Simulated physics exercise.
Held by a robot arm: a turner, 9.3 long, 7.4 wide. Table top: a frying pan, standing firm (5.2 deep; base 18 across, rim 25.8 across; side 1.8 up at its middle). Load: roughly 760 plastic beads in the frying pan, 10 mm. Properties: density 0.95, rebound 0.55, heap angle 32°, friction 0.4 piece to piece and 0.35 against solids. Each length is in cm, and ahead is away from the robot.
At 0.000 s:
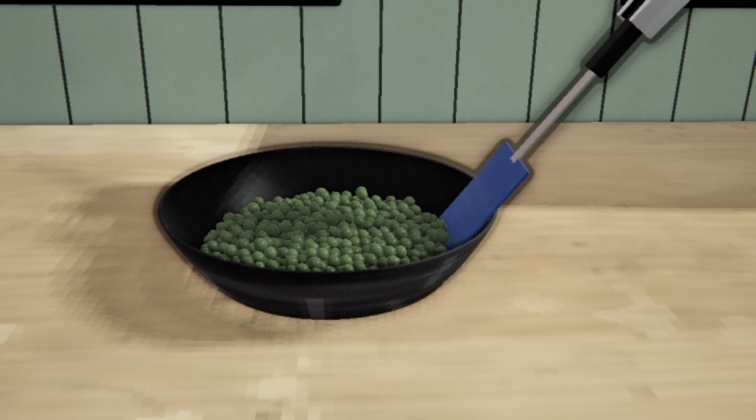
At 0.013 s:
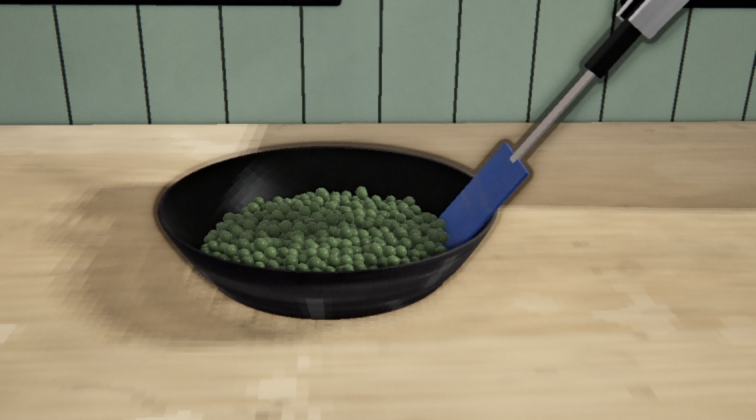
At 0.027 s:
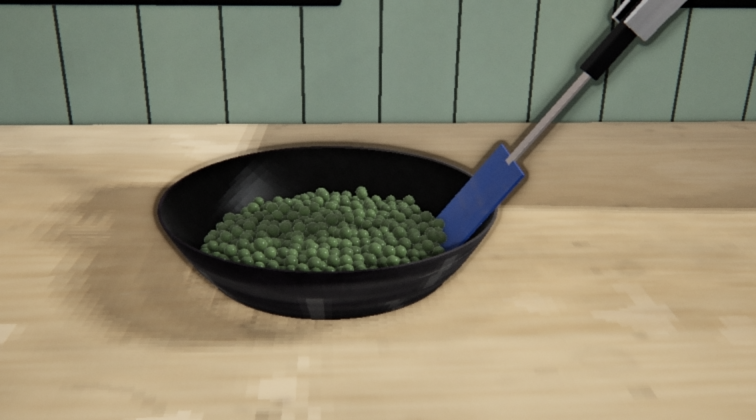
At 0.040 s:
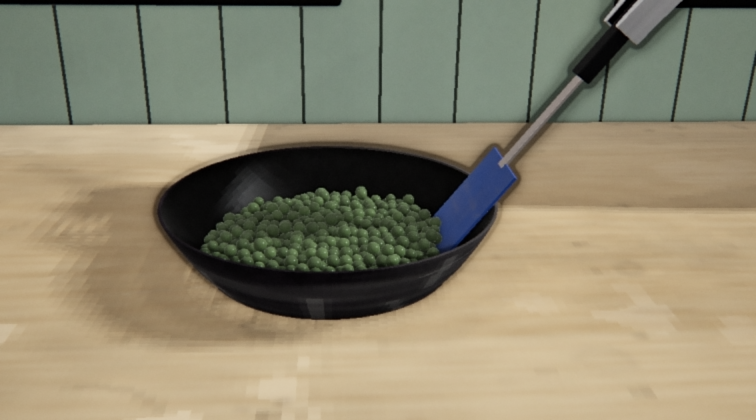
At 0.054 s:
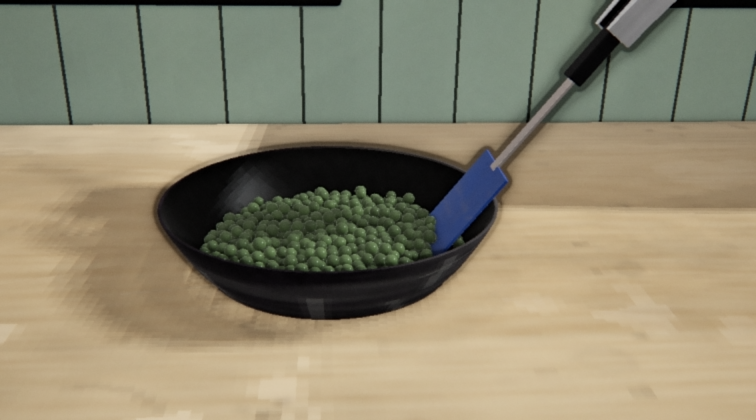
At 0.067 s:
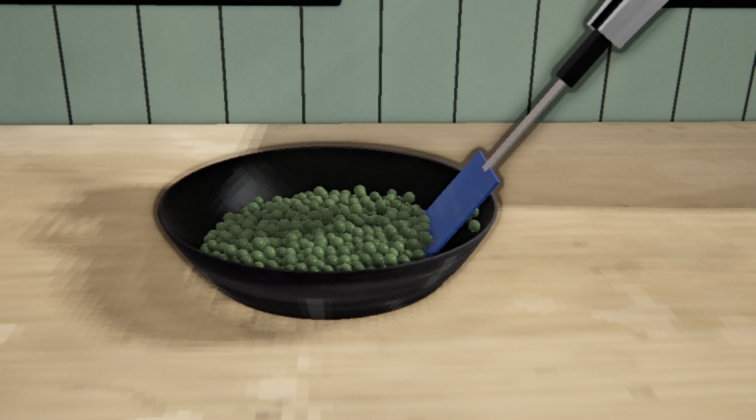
A blue turner held by a robot arm moves slightly left and down at the right side of a black frying pan, shifting a few of the green beads heaped inside, while the pan stays still on a wooden table top.
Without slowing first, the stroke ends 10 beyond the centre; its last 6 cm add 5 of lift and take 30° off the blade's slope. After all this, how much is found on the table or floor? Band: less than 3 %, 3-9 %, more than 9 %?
More than 9 %.
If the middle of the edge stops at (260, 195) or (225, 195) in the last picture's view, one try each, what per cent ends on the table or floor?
About 0 and 0 per cent.
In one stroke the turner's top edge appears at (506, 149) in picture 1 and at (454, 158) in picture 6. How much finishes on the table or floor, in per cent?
20 per cent.
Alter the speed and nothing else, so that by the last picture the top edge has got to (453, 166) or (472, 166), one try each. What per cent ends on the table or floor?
That comes to about 20 and about 20 percent, in that order.
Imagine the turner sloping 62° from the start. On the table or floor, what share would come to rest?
Some 10 in a hundred.
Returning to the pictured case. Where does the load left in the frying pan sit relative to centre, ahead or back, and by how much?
What stays is shifted forward by around 3.0 cm.
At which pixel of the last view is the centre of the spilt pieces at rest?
Near pixel (37, 260).
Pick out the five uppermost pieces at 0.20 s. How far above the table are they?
10 cm.
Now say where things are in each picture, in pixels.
In the first frame, turner top edge at (517, 157), sloping 52°; upper third of the load around (334, 233), from x 205 to 445, top at y 190; 763 in the frying pan.
In the second frame, turner top edge at (517, 157), sloping 52°; upper third of the load around (334, 233), from x 205 to 445, top at y 190.
In the third frame, turner top edge at (512, 159), sloping 52°; upper third of the load around (334, 232), from x 205 to 445, top at y 190.
In the fourth frame, turner top edge at (505, 162), sloping 52°; upper third of the load around (335, 232), from x 205 to 445, top at y 190.
In the fifth frame, turner top edge at (497, 165), sloping 52°; upper third of the load around (340, 230), from x 205 to 460, top at y 190.
In the sixth frame, turner top edge at (489, 166), sloping 52°; upper third of the load around (340, 229), from x 205 to 475, top at y 190; 763 in the frying pan.
After 0.20 s, sloping 52°, highest piece 19 above the table; 760 in the frying pan, 3 on the blade or in flight.
After 0.34 s, sloping 43°, highest piece 15 above the table; 760 in the frying pan, 2 on the table or floor, 1 on the blade or in flight.
After 0.60 s, sloping 22°, highest piece 7 above the table; 666 in the frying pan, 83 on the table or floor, 14 on the blade or in flight.
After 1.65 s, sloping 22°, highest piece 5 above the table; 666 in the frying pan, 97 on the table or floor.
At rest, 666 in the frying pan, 97 on the table or floor. That is 13 % on the table or floor.
